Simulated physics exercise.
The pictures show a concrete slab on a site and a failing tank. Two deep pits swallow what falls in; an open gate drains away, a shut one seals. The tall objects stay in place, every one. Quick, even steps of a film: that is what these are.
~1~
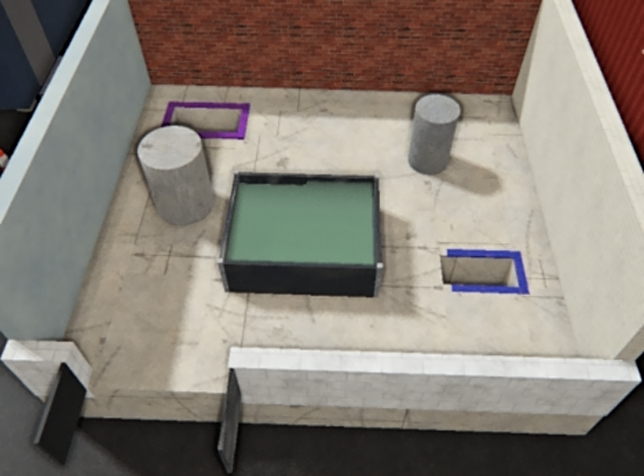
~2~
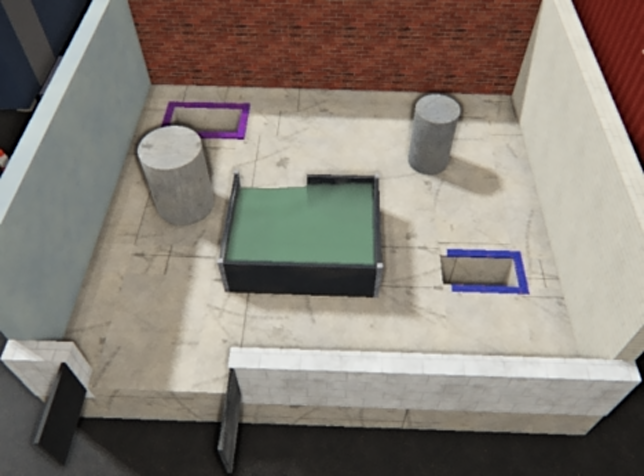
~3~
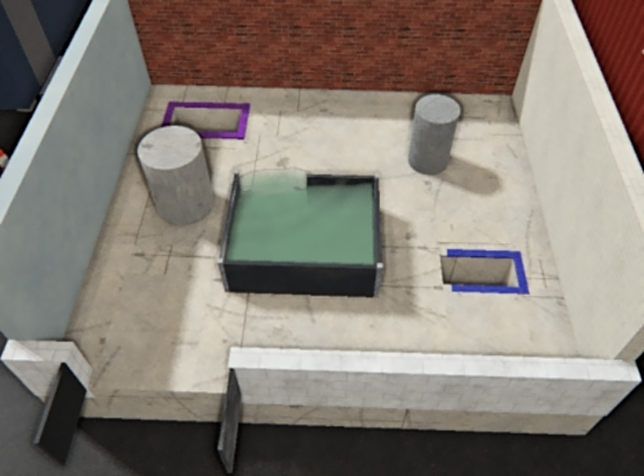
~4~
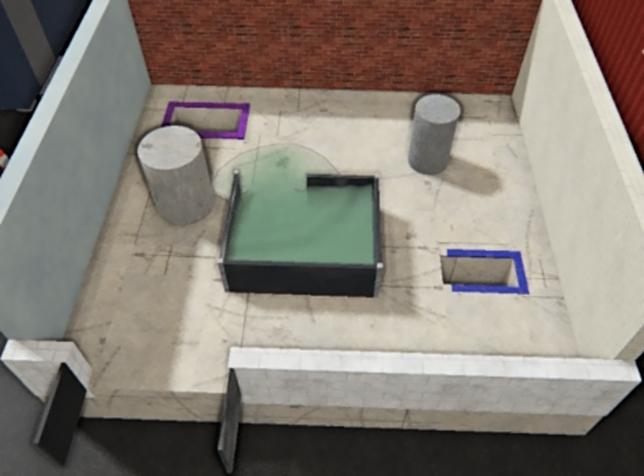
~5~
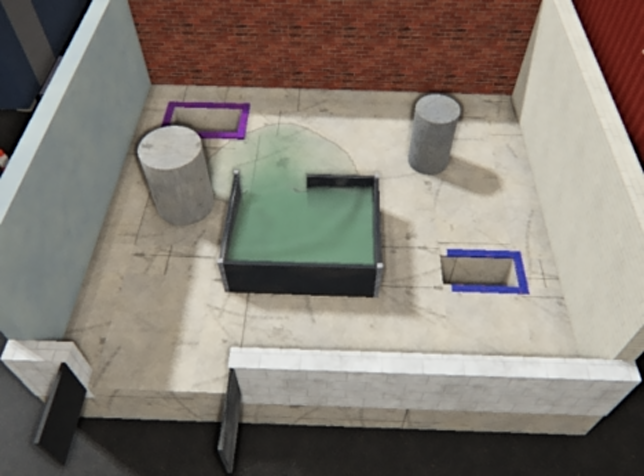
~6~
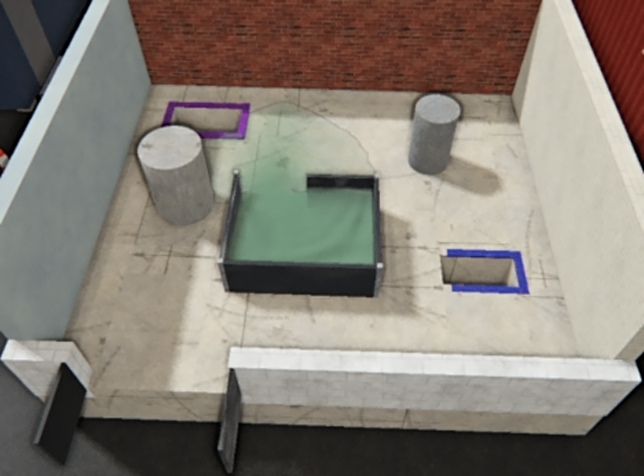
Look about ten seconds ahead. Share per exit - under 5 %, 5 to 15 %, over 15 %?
Gate: Under 5 %. Purple pit: Over 15 %. Blue pit: 5 to 15 %.
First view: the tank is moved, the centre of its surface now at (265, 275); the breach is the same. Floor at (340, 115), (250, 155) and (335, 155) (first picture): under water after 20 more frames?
One after the other: Under water, awash, awash.
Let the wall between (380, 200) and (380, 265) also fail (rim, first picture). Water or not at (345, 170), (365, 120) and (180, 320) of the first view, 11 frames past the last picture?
First spot spared, second spot spared, third spot spared.
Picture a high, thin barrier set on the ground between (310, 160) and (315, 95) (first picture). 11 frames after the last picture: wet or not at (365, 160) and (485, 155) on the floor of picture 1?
Swamped, then spared.
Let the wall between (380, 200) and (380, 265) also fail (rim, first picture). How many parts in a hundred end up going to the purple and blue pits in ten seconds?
In percent: Purple 0, blue 50.
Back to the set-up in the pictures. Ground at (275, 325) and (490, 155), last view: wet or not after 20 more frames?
First spot spared; second spot swamped.
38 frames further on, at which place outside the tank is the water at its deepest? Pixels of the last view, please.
Around (499, 95).
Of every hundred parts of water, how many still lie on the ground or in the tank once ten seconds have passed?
I reckon around 70 in a hundred.
A moment on, water covers 25 % of the floor; the gate 0 %, the purple pit 2 %, the blue pit 0 %.
Next, water covers 30 % of the floor; the gate 0 %, the purple pit 7 %, the blue pit 0 %.
Then, water covers 40 % of the floor; the gate 0 %, the purple pit 12 %, the blue pit 0 %.
Later, water covers 65 % of the floor; the gate 0 %, the purple pit 18 %, the blue pit 1 %.
In the end, water covers 90 % of the floor; the gate 2 %, the purple pit 20 %, the blue pit 9 %.
